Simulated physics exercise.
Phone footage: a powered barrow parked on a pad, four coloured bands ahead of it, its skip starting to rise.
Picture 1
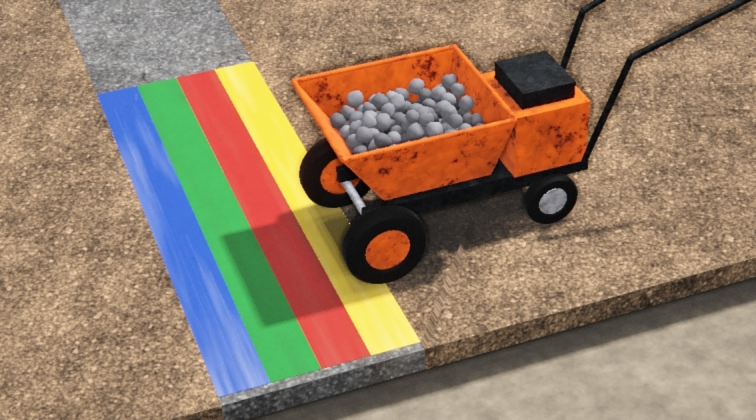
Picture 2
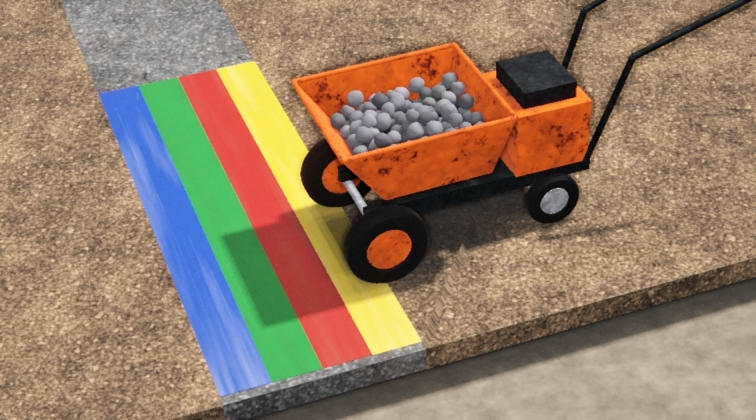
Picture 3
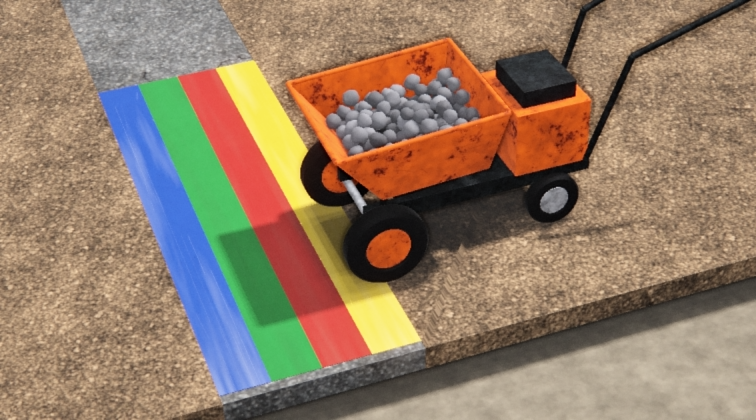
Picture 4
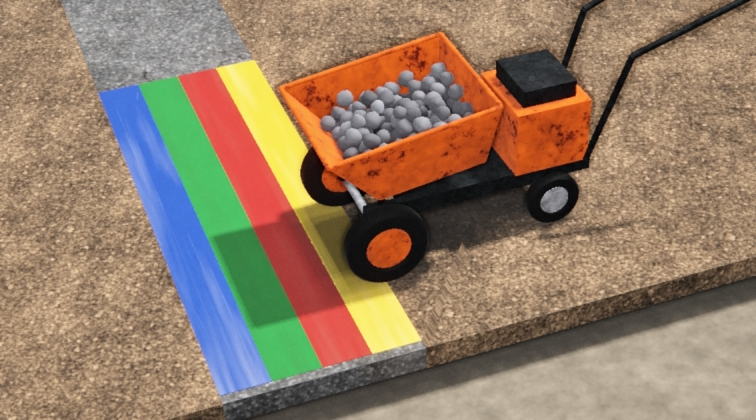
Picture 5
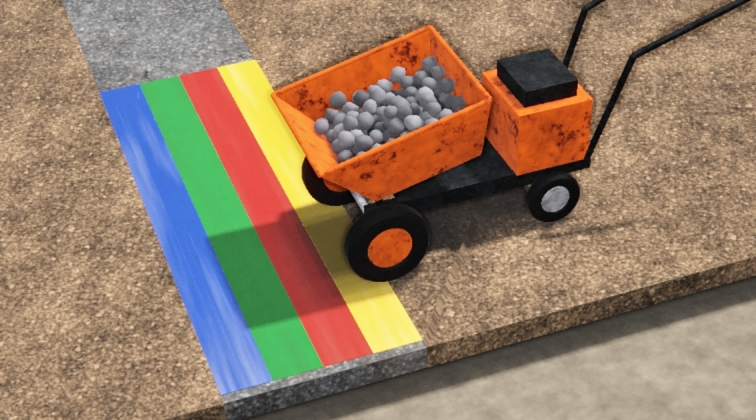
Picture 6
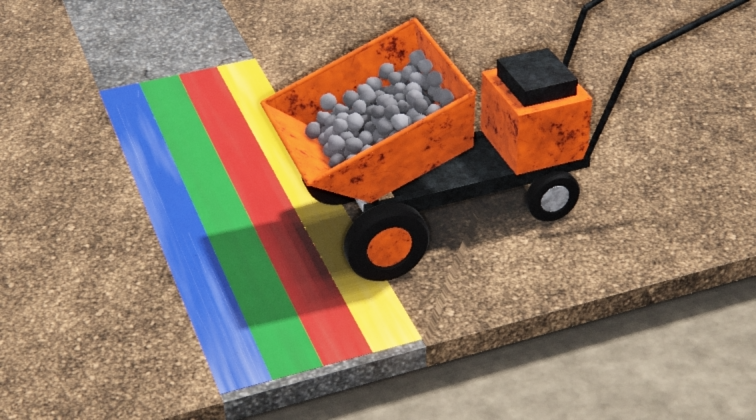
Orange skip of a small barrow rising at the back and tilting toward four coloured bands, grey cobbles still piled inside.
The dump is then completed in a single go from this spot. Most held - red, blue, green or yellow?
Blue holds the most.
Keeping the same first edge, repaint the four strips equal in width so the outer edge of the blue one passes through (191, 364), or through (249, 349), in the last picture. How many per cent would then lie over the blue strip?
The first one comes out at 30 percent, while the second comes out at 30 percent.
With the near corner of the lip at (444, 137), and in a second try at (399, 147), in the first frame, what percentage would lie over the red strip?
In order, 30 % followed by 30 %.
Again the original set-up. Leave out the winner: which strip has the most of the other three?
The green one is second.
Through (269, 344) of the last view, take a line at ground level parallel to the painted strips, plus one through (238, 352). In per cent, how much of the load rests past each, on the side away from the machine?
Result, first then second: 60 %, 40 %.
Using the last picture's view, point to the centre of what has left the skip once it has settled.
Roughly at (207, 271), give or take.
Soon, skip tipped steeply; all in the skip.
A while on, skip tipped right over; nearly all in the skip; a stray few over the green strip; a stray few over the blue strip.
Towards the end, skip tipped right over; about a third in the skip; a small part over the green strip; about a third over the blue strip; a small part off the paint.
Finally, skip tipped right over; about a quarter in the skip; none over the yellow strip; none over the red strip; about a quarter over the green strip; about a third over the blue strip; about a quarter off the paint.
